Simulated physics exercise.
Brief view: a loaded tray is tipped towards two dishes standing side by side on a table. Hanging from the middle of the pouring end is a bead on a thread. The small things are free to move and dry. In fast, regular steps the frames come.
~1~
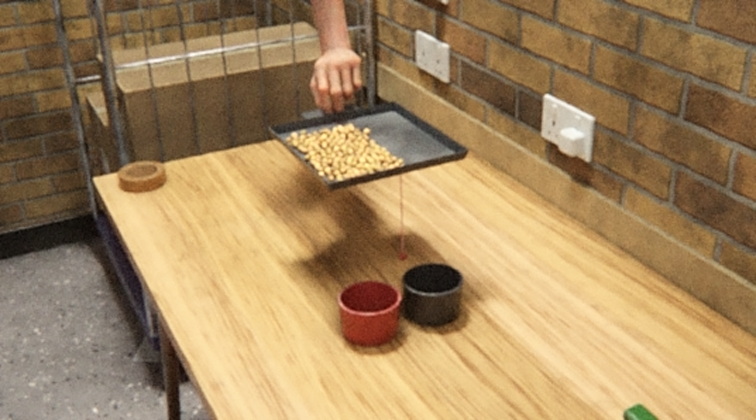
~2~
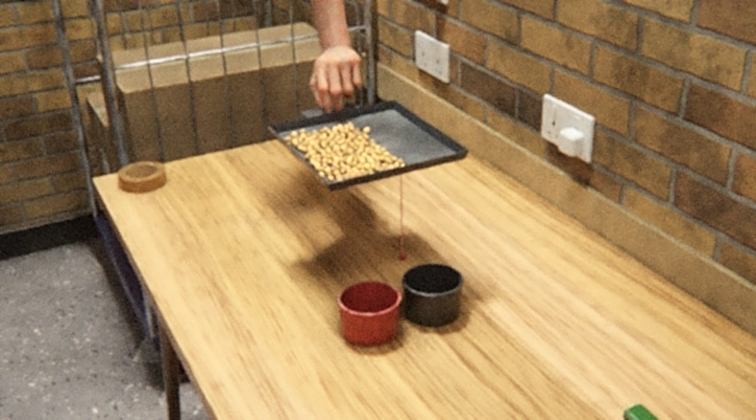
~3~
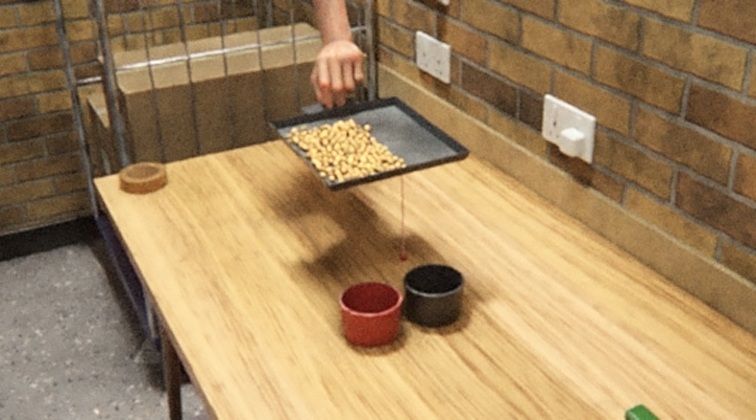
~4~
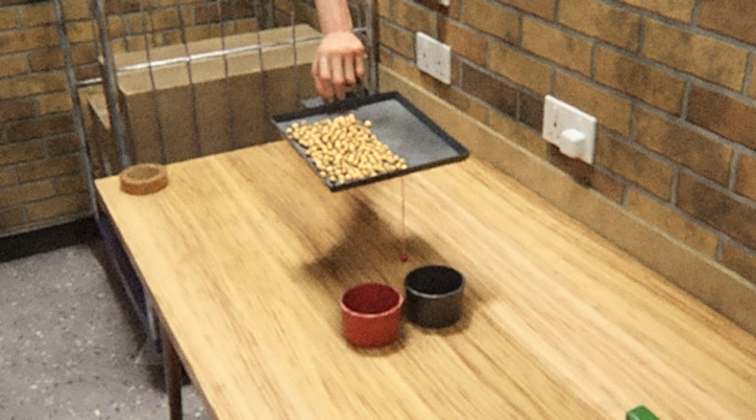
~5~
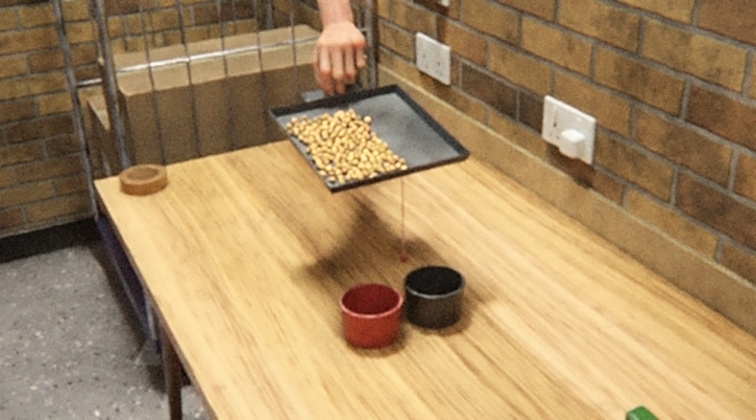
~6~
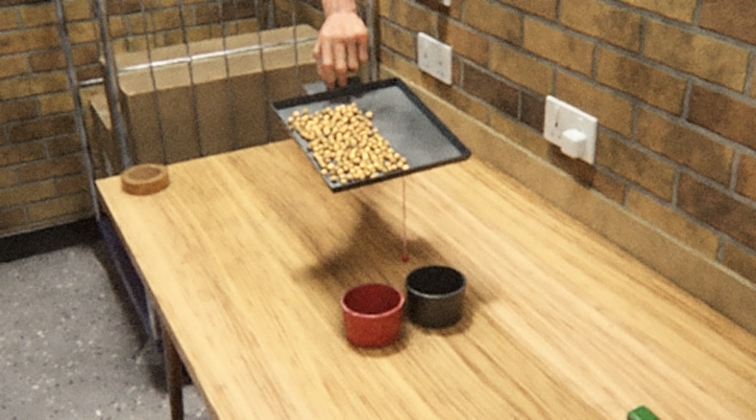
In this clip, a hand holds a dark tray of dried chickpeas above a wooden table, tilting it slightly, while a thread hangs from its edge and a red dish and a black dish stay side by side below.
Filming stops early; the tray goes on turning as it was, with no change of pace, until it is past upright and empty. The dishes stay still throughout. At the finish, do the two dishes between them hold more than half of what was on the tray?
Yes.
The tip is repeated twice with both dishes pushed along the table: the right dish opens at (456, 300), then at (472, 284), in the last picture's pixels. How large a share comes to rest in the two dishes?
Roughly 10% first, roughly 40% second.
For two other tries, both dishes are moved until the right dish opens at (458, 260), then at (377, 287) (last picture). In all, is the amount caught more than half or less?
In order, they'd catch a minor share, and next a minor share.
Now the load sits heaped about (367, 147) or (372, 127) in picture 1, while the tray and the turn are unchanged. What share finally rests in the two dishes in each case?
It comes to about 70 per cent the first time and about 60 per cent the second.
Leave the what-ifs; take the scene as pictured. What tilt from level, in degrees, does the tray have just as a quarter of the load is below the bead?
About 95° of tilt.
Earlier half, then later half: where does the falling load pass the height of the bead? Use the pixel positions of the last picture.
(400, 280) for the early half, (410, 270) for the late half.
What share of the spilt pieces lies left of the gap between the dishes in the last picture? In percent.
That would be roughly 30 per cent.
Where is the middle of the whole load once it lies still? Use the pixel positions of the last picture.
Last view, centre at rest - approx. (407, 321).
Soon, tray tipped steeply; all on the tray.
A while on, tray tipped right over; about two thirds on the tray; a stray few in the left dish; a stray few in the right dish; a stray few outside both; about a third in the air.
Towards the end, tray tipped past a quarter turn; about a third in the left dish; about a third in the right dish; about a quarter outside both.
Finally, tray tipped past a quarter turn; about a third in the left dish; about a third in the right dish; about a quarter outside both.
